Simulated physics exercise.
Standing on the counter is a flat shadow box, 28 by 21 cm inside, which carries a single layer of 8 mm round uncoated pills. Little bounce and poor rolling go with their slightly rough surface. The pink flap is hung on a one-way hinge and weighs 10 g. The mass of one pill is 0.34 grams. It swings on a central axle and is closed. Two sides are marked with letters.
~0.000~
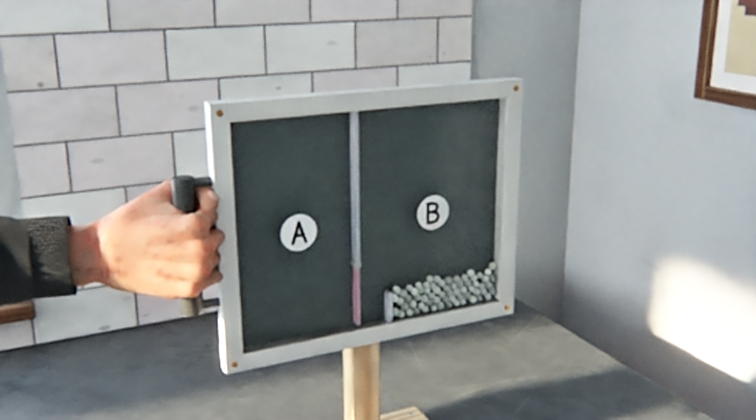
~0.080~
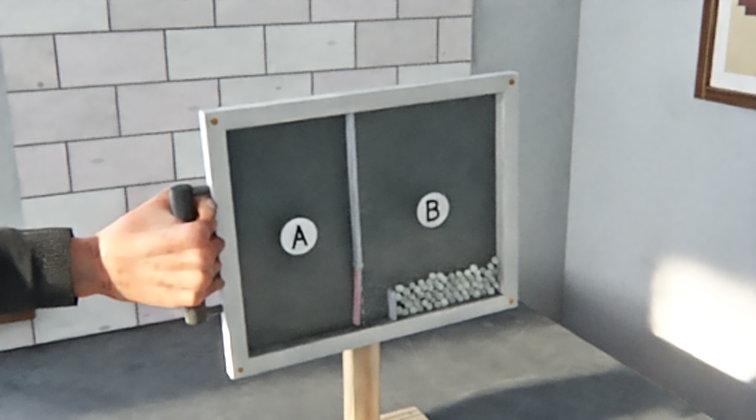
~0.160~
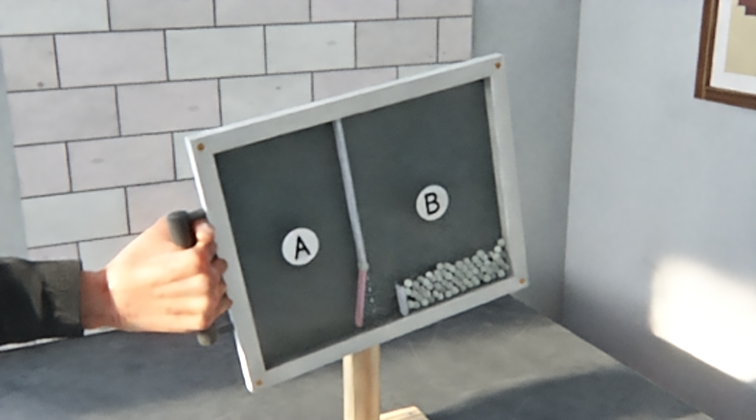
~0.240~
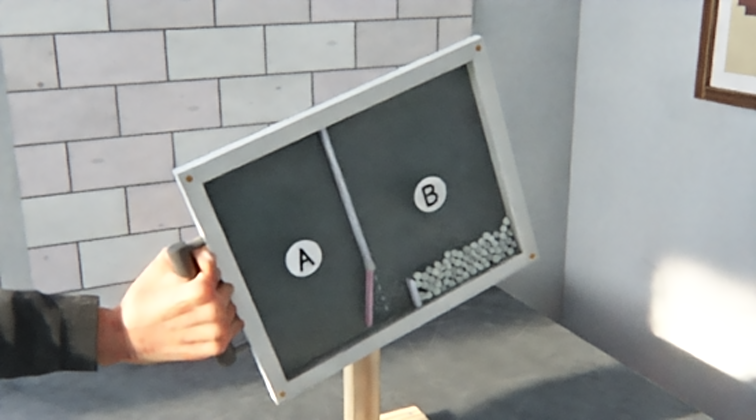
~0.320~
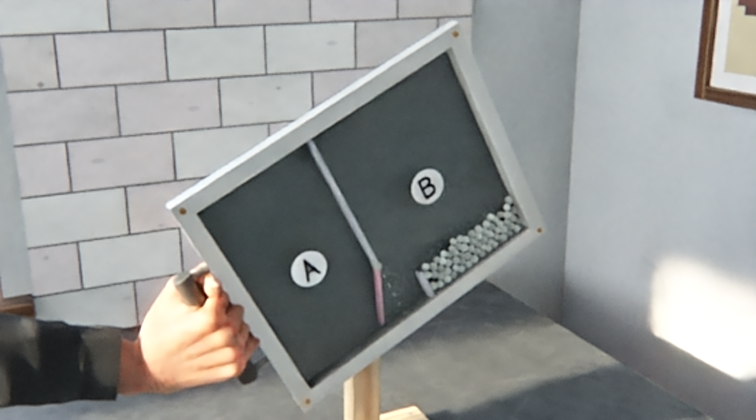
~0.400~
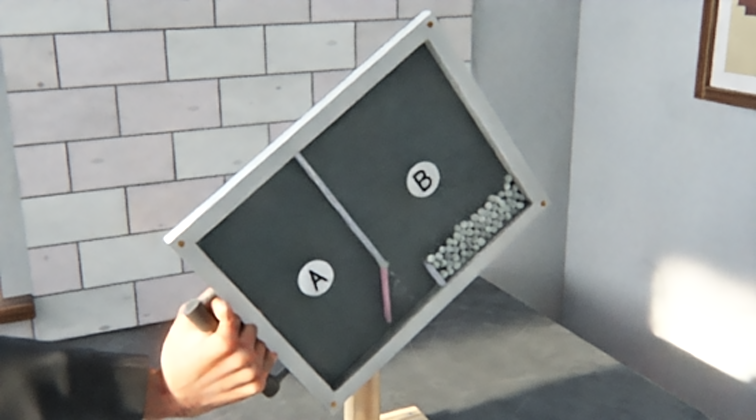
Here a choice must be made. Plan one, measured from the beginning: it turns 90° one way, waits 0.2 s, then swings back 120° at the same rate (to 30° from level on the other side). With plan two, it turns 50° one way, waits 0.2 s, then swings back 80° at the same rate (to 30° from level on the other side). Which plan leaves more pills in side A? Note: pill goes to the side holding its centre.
That would be the option listed before.
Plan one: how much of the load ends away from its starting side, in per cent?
Close to 75 % end up somewhere else.
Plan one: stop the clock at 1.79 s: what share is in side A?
That part holds about 85 percent of it.
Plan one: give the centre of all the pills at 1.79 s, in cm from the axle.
Offset approx. 3 cm left, 12 cm below.
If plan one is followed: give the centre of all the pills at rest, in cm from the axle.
Some 9 cm left and 6 cm below.
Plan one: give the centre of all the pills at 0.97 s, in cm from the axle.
Position estimate: Right 7 cm, below 1 cm.
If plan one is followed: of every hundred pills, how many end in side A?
About 75 per cent.
Plan one. By 0.97 s, it stands 90° anticlockwise; the pills' middle is 7 cm right of and 1 cm below the centre; A 30 %, B 70 %; pink flap open 64°.
By 1.79 s, it stands 30° anticlockwise; the pills' middle is 3 cm left of and 12 cm below the centre; A 85 %, B 15 %; pink flap open 33°.
By 2.41 s, it stands 30° clockwise; the pills' middle is 10 cm left of and 5 cm below the centre; A 75 %, B 25 %; pink flap open 22°.
At rest by 2.9 s, it stands 30° clockwise; A 75 %, B 25 %; pink flap open 22°.
Plan two would end with A 15 %, B 85 %.
